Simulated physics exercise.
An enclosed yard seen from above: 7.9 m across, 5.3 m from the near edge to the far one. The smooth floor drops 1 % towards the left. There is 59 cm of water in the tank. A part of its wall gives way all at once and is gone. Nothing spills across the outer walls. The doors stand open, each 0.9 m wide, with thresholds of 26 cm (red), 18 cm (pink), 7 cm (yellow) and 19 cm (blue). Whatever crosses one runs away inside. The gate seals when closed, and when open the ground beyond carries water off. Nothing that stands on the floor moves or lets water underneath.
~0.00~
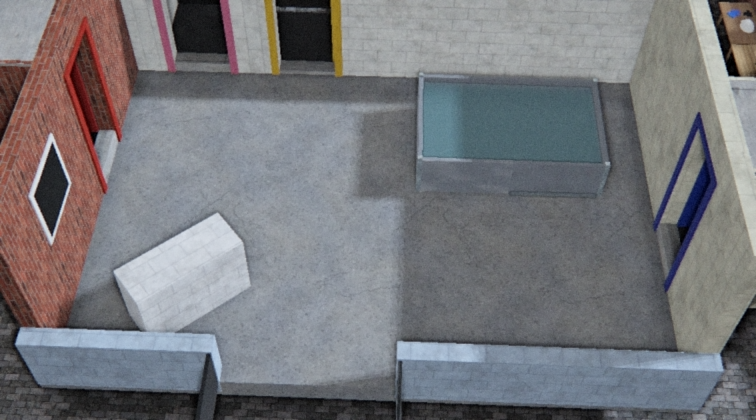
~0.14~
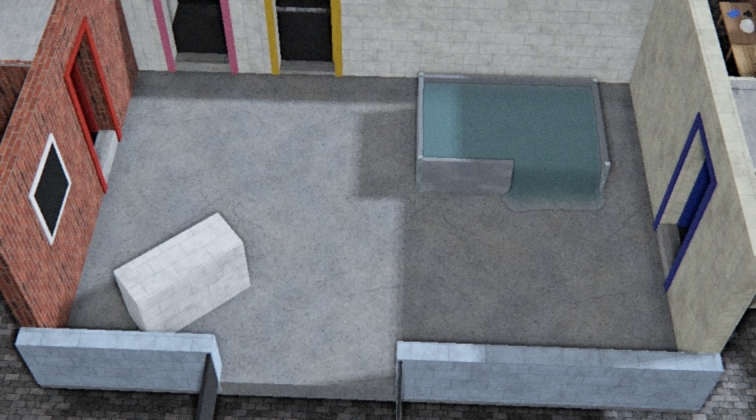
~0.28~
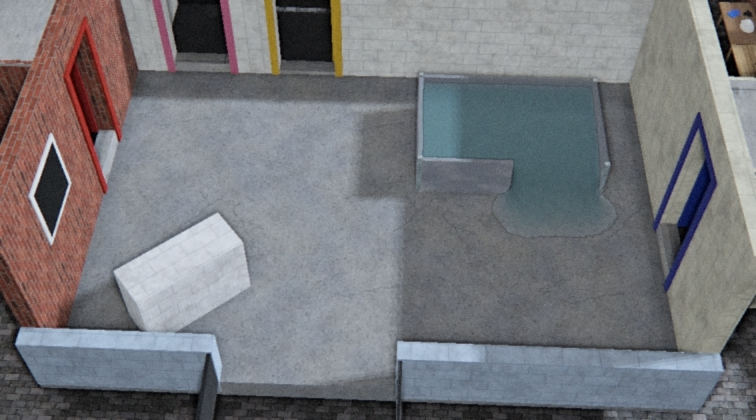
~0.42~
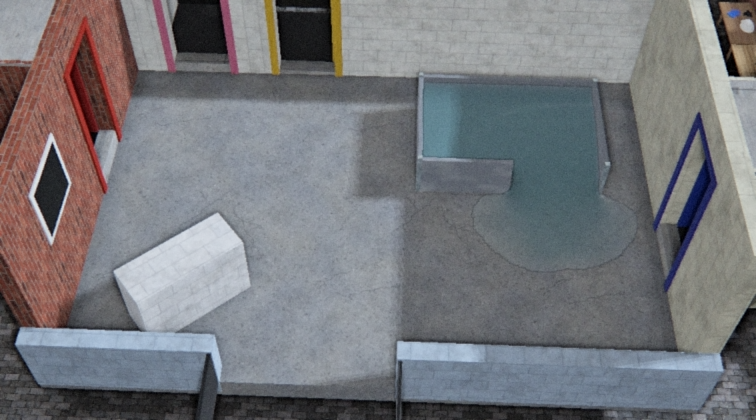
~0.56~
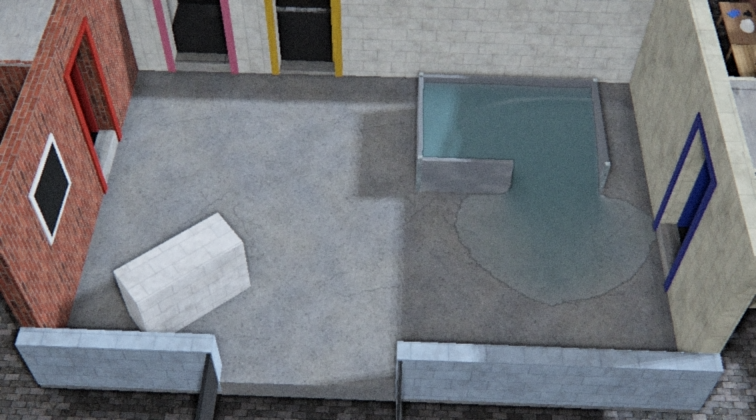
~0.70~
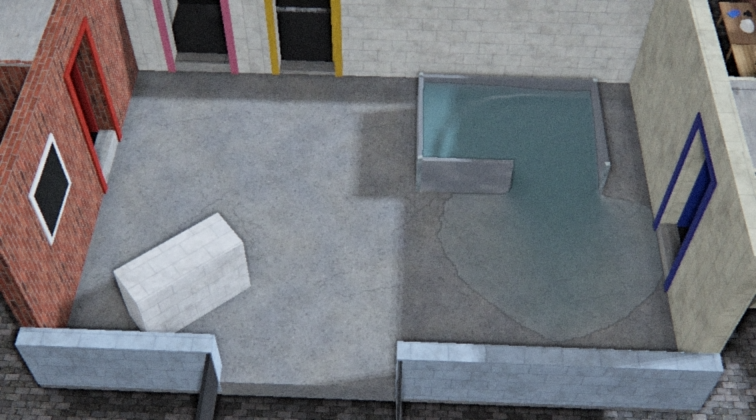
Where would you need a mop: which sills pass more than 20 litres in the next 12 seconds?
Door by door: At the red door it stays under the limit; at the pink door it stays under the limit; at the yellow door it keeps below the limit; at the blue door it does not reach the limit.
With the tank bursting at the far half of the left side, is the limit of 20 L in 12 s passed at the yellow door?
Against that limit: Yellow above.
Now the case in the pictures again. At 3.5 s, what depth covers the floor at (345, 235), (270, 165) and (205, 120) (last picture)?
In that order: 1, 0 and 0 cm.
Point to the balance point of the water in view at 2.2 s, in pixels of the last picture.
Around (533, 218).
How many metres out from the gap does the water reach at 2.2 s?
Roughly 4.4 m.
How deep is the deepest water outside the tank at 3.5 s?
Roughly 24 cm.
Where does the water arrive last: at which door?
Last comes the yellow one.
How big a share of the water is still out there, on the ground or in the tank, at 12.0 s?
Some 84 per cent remains.
After 1.4 s water covers 20 % of the floor and is deepest (34 cm) near (578, 198); red door not reached, pink door not reached, yellow door not reached, blue door 18 cm at the sill, 0 L in.
After 2.2 s water covers 25 % of the floor and is deepest (41 cm) near (657, 379); red door not reached, pink door not reached, yellow door not reached, blue door 20 cm at the sill, 2 L in.
After 3.5 s water covers 35 % of the floor and is deepest (24 cm) near (562, 292); red door not reached, pink door not reached, yellow door not reached, blue door 16 cm at the sill, 3 L in.
After 7.0 s water covers 80 % of the floor and is deepest (18 cm) near (139, 73); red door 10 cm at the sill, 0 L in, pink door 2 cm at the sill, 0 L in, yellow door not reached, blue door 11 cm at the sill, 4 L in.
After 12.0 s water covers 95 % of the floor and is deepest (10 cm) near (139, 73); red door 9 cm at the sill, 0 L in, pink door 9 cm at the sill, 0 L in, yellow door 5 cm at the sill, 0 L in, blue door 4 cm at the sill, 4 L in.
